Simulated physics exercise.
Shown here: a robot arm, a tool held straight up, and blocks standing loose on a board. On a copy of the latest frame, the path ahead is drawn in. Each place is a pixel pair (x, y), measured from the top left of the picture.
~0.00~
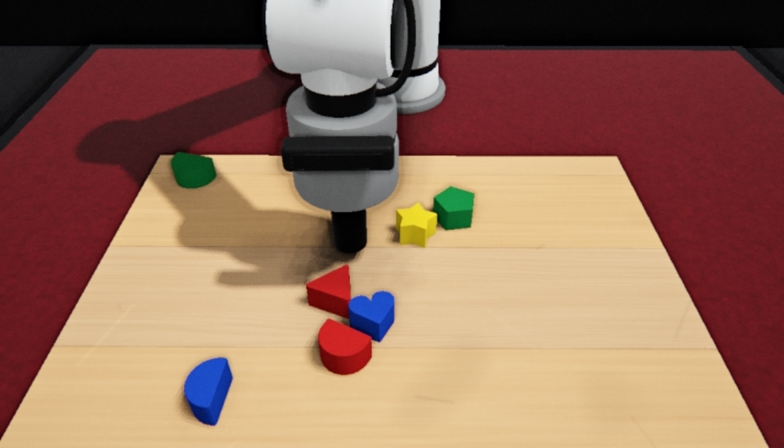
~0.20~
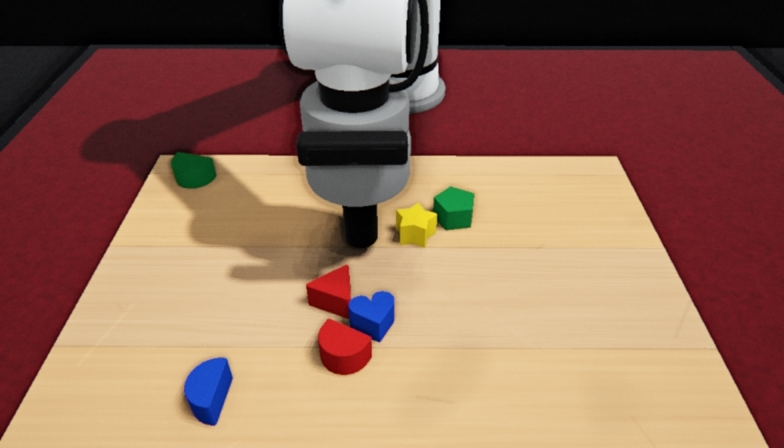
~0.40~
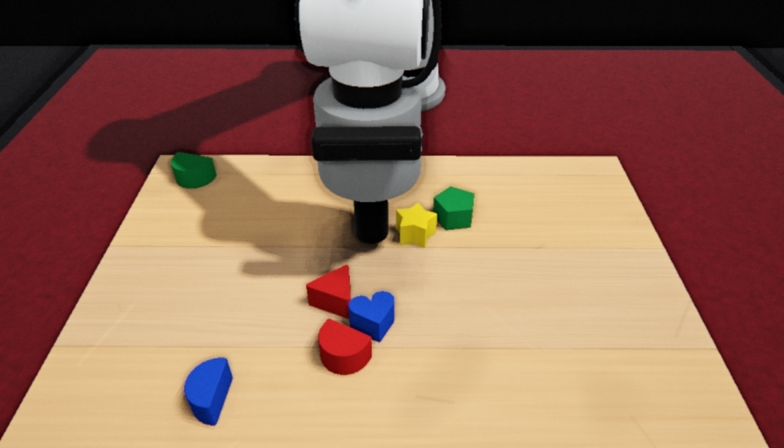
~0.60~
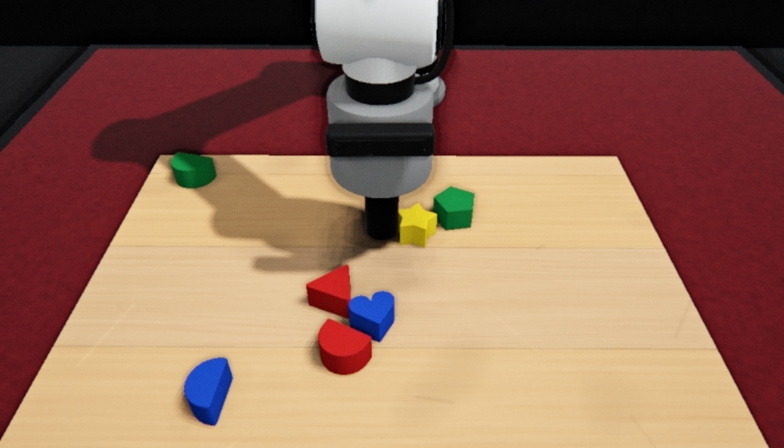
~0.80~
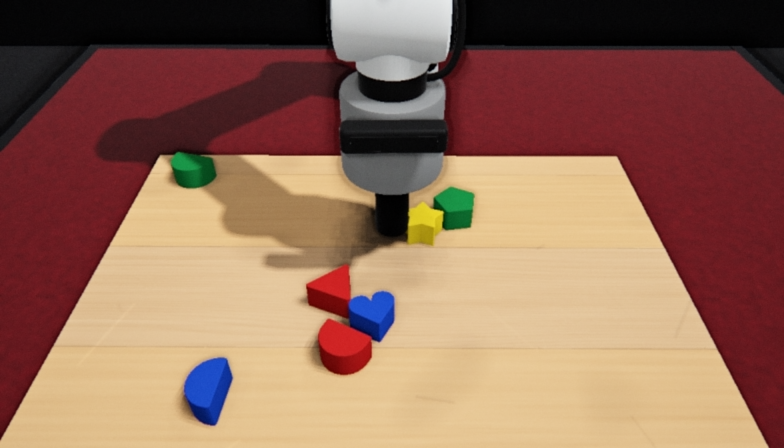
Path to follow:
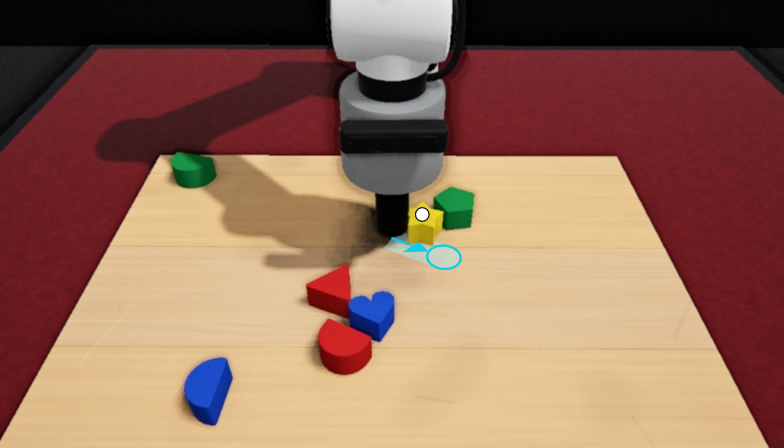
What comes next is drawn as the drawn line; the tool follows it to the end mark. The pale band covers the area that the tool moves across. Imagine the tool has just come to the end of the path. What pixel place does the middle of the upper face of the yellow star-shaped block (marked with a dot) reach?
Somewhere near (463, 221).
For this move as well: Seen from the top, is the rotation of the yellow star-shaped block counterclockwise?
Yes, it checks out.
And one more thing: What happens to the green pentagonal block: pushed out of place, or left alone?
By the last moment of the path, the green pentagonal block has shifted.
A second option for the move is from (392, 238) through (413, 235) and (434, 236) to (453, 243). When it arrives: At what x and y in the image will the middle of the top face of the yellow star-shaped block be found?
So, by the moment the path ends, you'll find the top centre of the yellow star-shaped block at (479, 213).
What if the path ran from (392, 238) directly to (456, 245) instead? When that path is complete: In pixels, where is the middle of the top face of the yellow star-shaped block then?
I think it will end close to (484, 213).
Path on the board, from (392, 238) directly to (444, 257); the dot is on the yellow star-shaped block.
On the path given first. Halfway along, tool at (418, 236); yellow star-shaped block at (445, 219), turned 15° anticlockwise; green pentagonal block at (463, 198), turned 30° anticlockwise.
At the end, tool at (445, 245); yellow star-shaped block at (463, 221), turned 40° anticlockwise; green pentagonal block at (466, 197), turned 45° anticlockwise.
